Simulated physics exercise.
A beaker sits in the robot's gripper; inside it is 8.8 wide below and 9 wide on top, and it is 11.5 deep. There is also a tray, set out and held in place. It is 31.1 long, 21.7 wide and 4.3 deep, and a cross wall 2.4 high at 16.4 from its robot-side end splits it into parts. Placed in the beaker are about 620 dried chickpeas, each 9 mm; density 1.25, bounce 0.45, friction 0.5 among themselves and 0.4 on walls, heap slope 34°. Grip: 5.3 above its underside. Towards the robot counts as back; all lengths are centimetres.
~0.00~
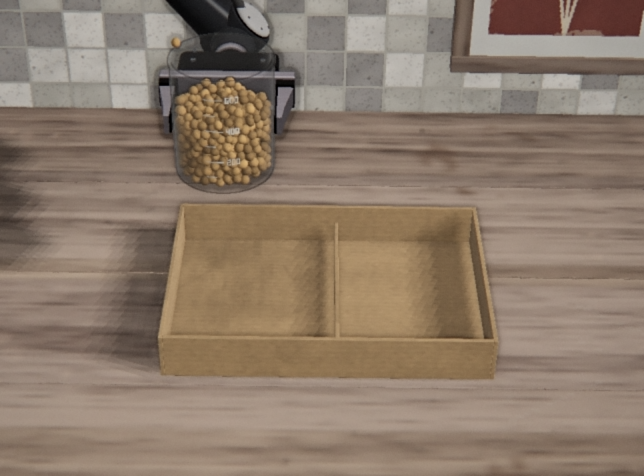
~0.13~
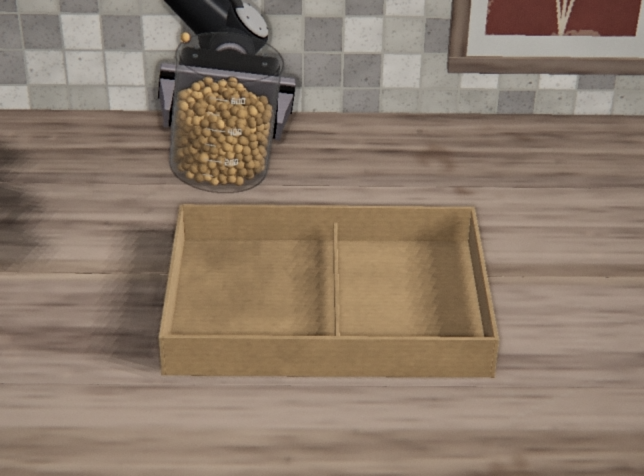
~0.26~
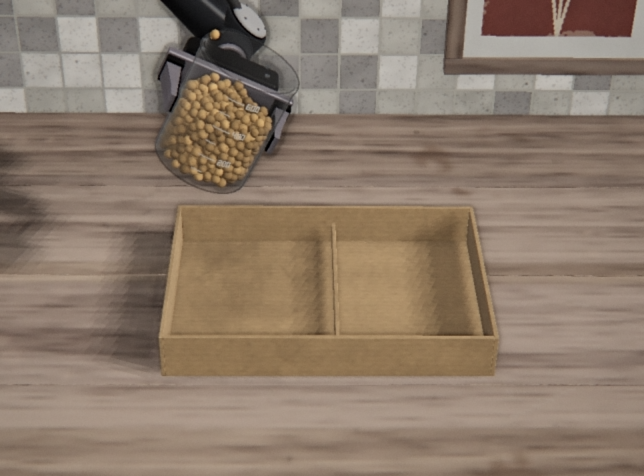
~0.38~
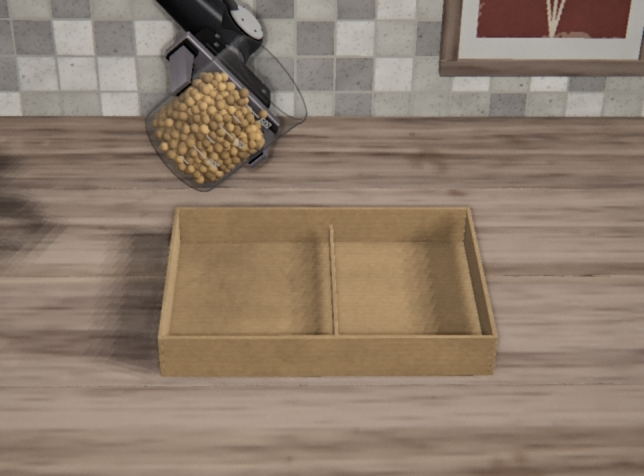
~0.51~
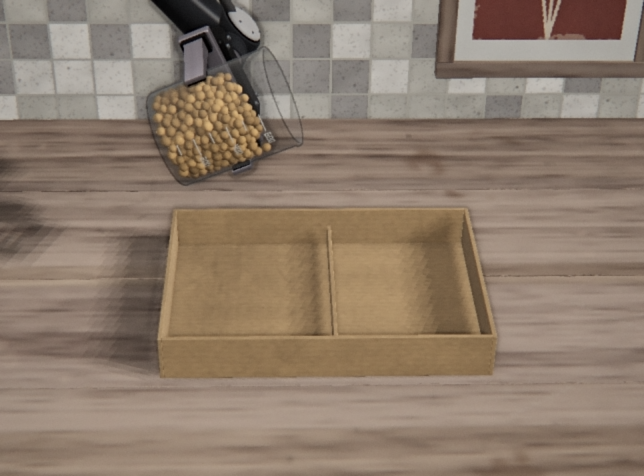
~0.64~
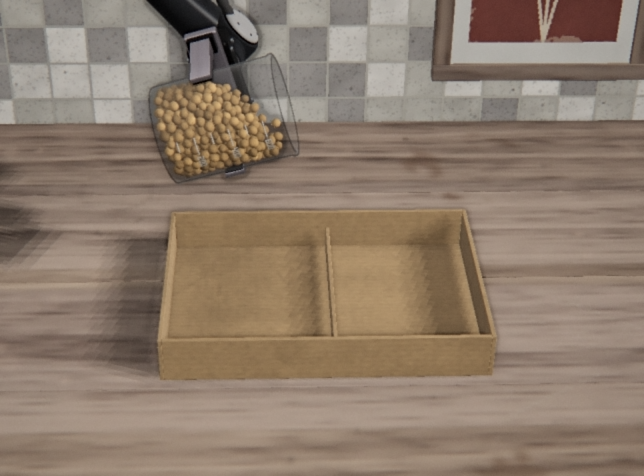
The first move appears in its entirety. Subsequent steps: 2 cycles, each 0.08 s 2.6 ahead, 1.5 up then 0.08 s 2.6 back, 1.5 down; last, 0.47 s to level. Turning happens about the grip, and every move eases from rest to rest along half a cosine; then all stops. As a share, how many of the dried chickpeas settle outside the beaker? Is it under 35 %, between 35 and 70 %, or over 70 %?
It is between 35 and 70 %.
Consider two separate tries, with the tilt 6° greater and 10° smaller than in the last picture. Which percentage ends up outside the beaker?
Roughly 60 per cent on the first try and 30 per cent on the second.
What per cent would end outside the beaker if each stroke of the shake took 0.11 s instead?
Around 30 percent.
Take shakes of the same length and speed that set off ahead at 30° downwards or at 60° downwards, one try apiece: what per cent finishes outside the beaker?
First try about 15 %, second try about 10 %.
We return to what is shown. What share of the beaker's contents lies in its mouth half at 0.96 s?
I'd say close to 75 per cent.
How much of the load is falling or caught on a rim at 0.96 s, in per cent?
I'd reckon close to 13 per cent.
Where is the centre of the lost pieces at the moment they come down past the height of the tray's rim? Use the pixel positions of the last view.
They come through centred close to (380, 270).
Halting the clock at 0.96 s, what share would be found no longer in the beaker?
Near 30 per cent so far.
After 0.96 s, tilted 74° forward, highest piece 23 above the table; 420 in the beaker, 118 in the far-side part, 1 in the robot-side part, 83 in flight or on a rim.
After 1.27 s, tilted 19° forward, highest piece 26 above the table; 334 in the beaker, 269 in the far-side part, 16 in the robot-side part, 3 on the table or floor.
After 1.63 s, level, highest piece 23 above the table; 334 in the beaker, 269 in the far-side part, 16 in the robot-side part, 3 on the table or floor.
After 2.68 s, level, highest piece 23 above the table; 334 in the beaker, 269 in the far-side part, 16 in the robot-side part, 3 on the table or floor.
At rest, 334 in the beaker, 269 in the far-side part, 16 in the robot-side part, 3 on the table or floor. That is 46 % outside the beaker.
